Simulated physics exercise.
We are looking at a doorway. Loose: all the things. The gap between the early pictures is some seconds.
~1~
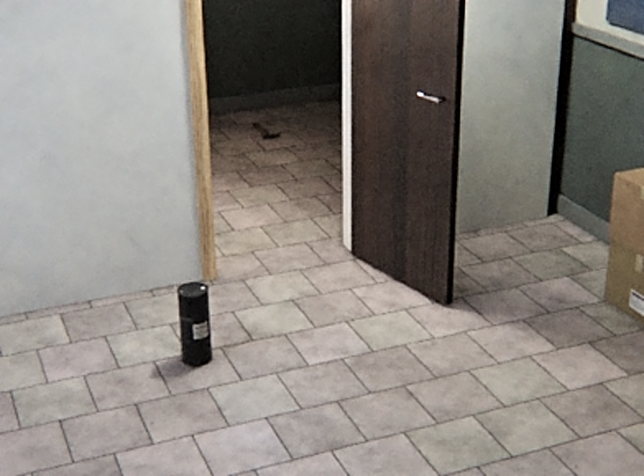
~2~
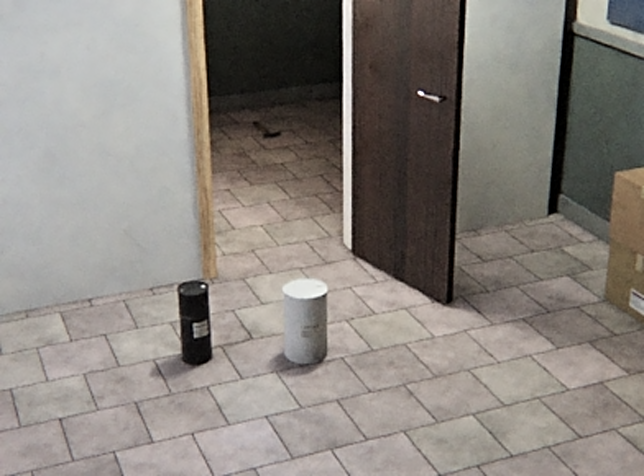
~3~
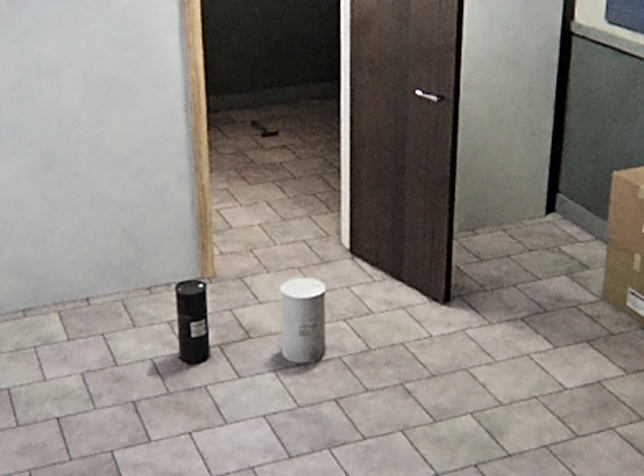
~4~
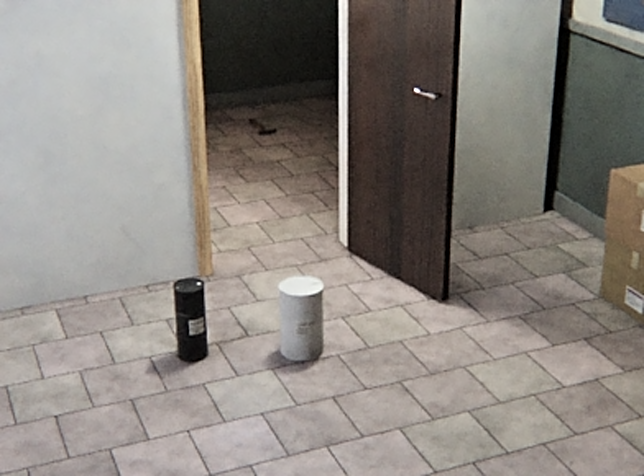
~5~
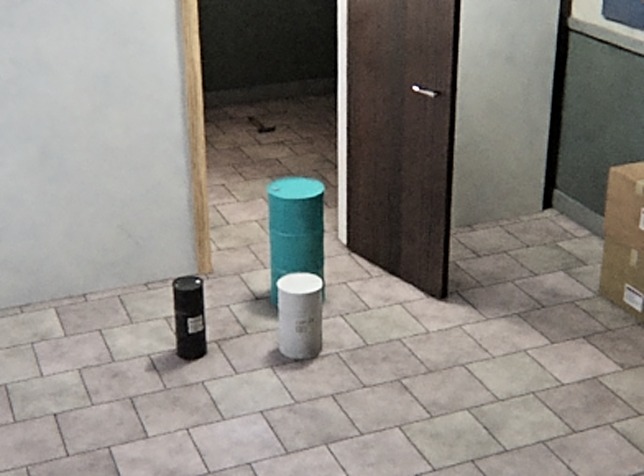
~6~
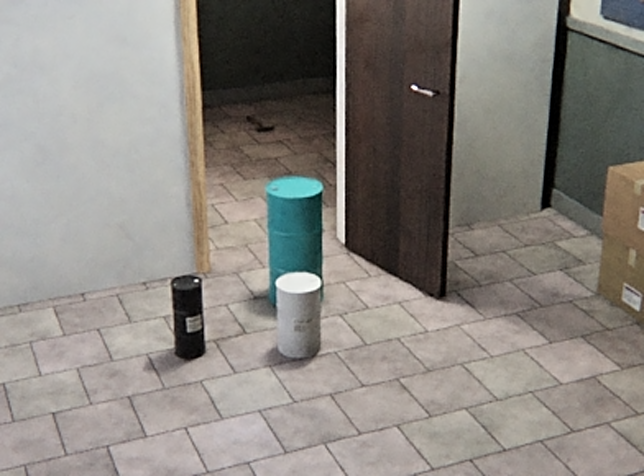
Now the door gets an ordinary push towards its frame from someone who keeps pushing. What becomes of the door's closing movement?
The door will be held back from its frame.
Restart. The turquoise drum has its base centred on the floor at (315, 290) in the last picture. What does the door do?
Held up partway.
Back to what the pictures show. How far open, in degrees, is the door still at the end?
Some 55°.
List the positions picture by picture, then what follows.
In the first frame, door wide open and still; black canister (195, 325).
In the second frame, door wide open and still; black canister (195, 323); white canister (306, 321).
In the third frame, door wide open and still; black canister (193, 322); white canister (304, 320).
In the fourth frame, door wide open and still; black canister (191, 320); white canister (302, 318).
In the fifth frame, door wide open and still; black canister (190, 318); white canister (301, 316).
In the sixth frame, door wide open and still; turquoise drum (295, 243); black canister (188, 317).
Then, 0.60 s past the last view, door 93° open.
Then, 1.00 s past the last view, door 78° open.
Then, 1.40 s past the last view, door 63° open.
Finally, door 57° open; all 3 still in place. Final places as the last picture's camera would see them, turquoise drum near (295, 243).
